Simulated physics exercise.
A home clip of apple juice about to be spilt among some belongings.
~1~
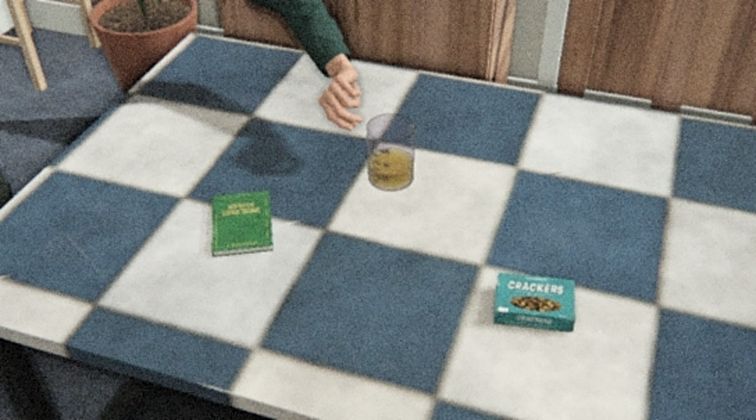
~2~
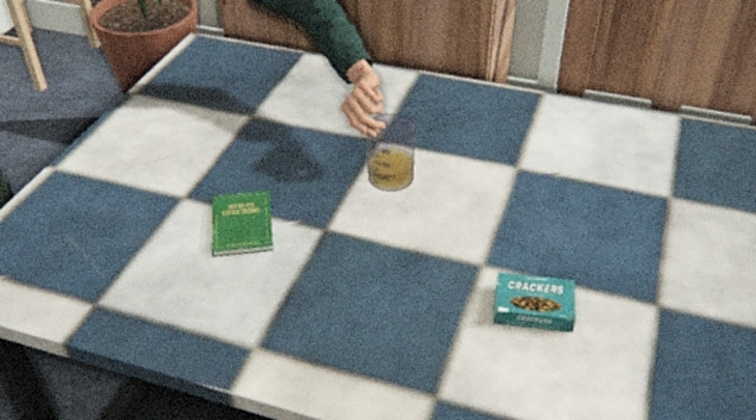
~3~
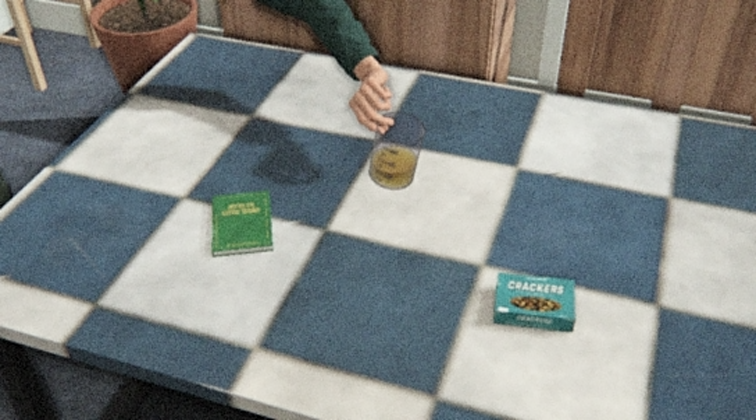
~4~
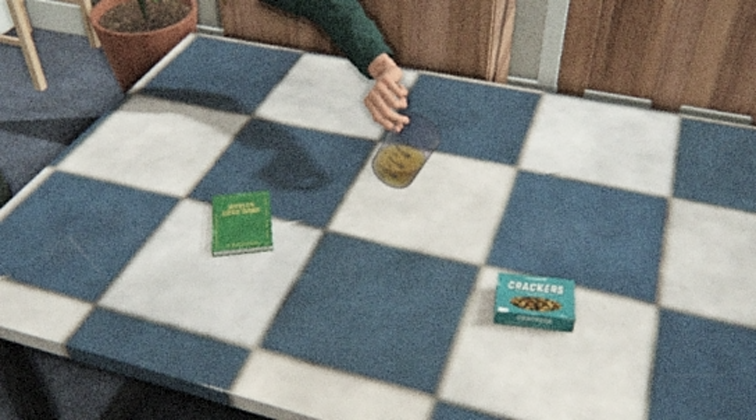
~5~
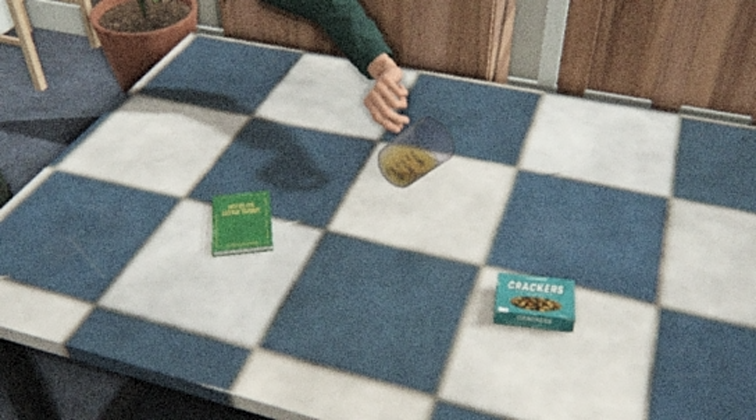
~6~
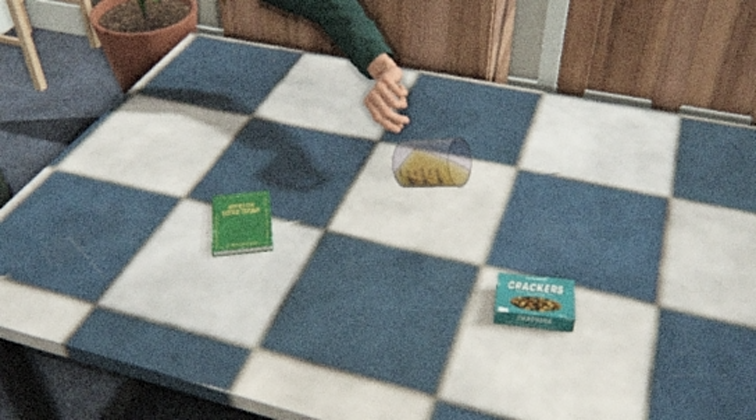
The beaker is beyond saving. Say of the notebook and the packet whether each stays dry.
Notebook comes out dry, packet becomes wet.
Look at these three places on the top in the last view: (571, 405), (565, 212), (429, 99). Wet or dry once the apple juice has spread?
One: Not reached. Two: In the puddle. Three: Dry.
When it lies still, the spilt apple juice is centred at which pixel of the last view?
The centre comes to rest around (619, 249).
Shortly, the puddle covers about as much as a tray; the notebook is still dry; the packet is still dry.
Then, the puddle covers about as much as a big tray; the notebook is still dry; the packet is soaking at its edge.
At the finish, the puddle covers about as much as a big tray; the notebook is still dry; the packet is soaking at its edge.
